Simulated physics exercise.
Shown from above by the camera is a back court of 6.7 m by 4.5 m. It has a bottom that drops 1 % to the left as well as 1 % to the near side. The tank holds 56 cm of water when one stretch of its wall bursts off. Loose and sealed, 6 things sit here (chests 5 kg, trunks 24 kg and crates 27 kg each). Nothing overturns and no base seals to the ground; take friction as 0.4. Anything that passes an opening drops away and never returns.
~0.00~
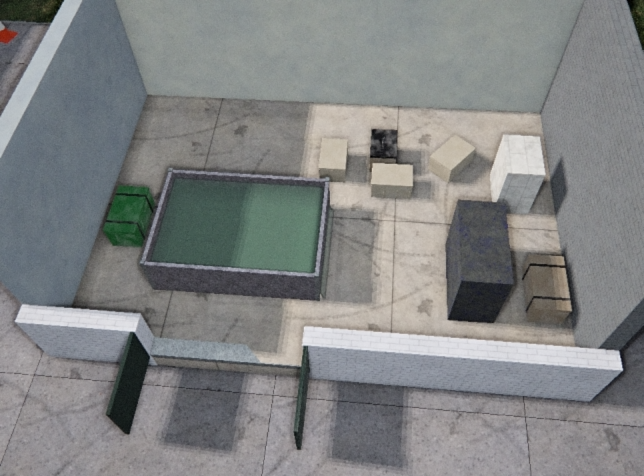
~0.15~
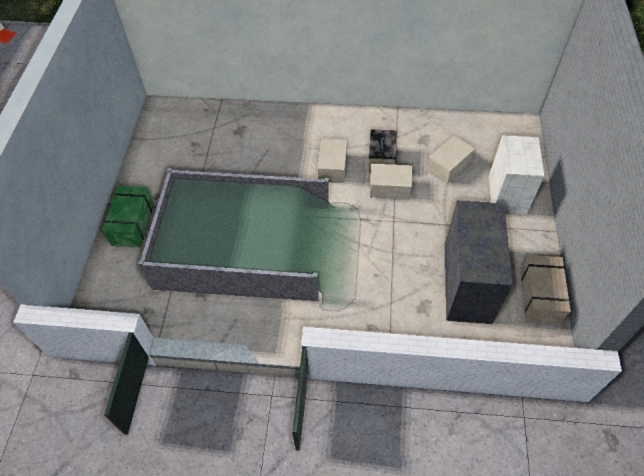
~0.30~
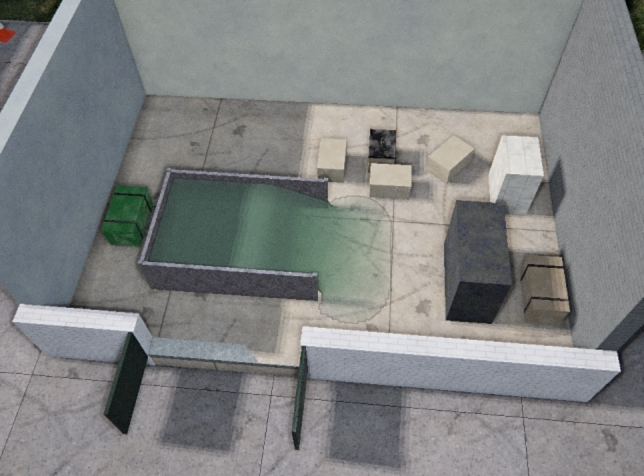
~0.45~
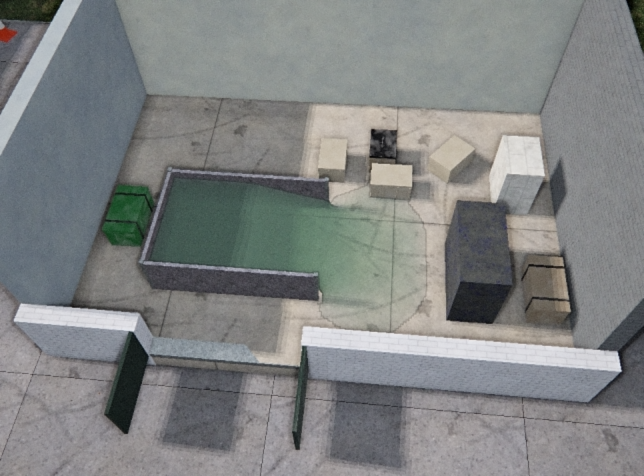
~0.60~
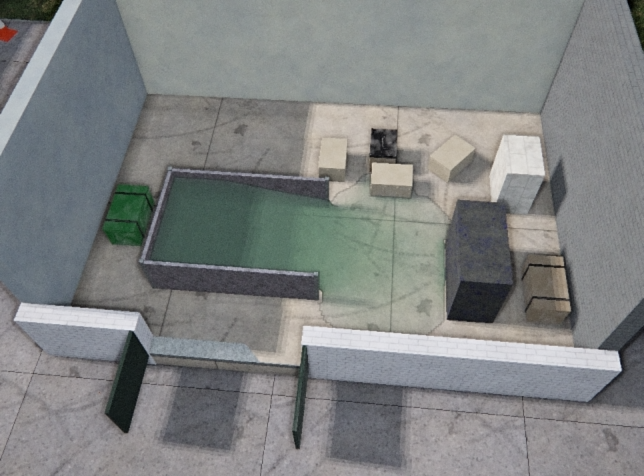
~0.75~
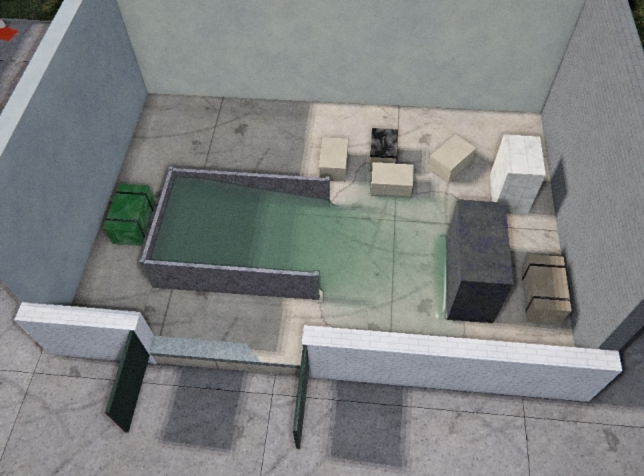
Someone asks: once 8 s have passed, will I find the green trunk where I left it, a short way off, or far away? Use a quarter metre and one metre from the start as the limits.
You will find it where you left it.
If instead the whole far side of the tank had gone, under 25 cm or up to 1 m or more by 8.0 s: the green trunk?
After that, the green trunk is washed away.
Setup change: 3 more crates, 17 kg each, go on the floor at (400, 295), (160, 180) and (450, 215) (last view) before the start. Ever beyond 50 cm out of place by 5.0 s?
Note, same order as listed: Beyond the limit, inside the limit, beyond the limit.
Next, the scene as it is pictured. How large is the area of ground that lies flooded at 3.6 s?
About 19 m2 is covered.
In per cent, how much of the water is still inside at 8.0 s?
Some 94 per cent remains.
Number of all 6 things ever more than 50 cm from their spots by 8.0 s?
My count gives 3.
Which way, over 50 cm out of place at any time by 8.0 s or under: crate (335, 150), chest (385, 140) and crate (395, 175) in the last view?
In sequence - stayed below the line; crossed the line; stayed below the line.
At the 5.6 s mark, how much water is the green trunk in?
Near 3 cm deep.
After 1.6 s the green trunk is near (127, 207), 0.0 m from its start, aground; 0 of 6 are out; 0 afloat.
After 3.6 s the green trunk is near (127, 207), 0.0 m from its start, aground; 0 of 6 are out; 0 afloat.
After 5.6 s the green trunk is near (127, 207), 0.0 m from its start, aground; 0 of 6 are out; 1 afloat.
After 8.0 s the green trunk is near (127, 207), 0.0 m from its start, aground; 0 of 6 are out; 2 afloat.
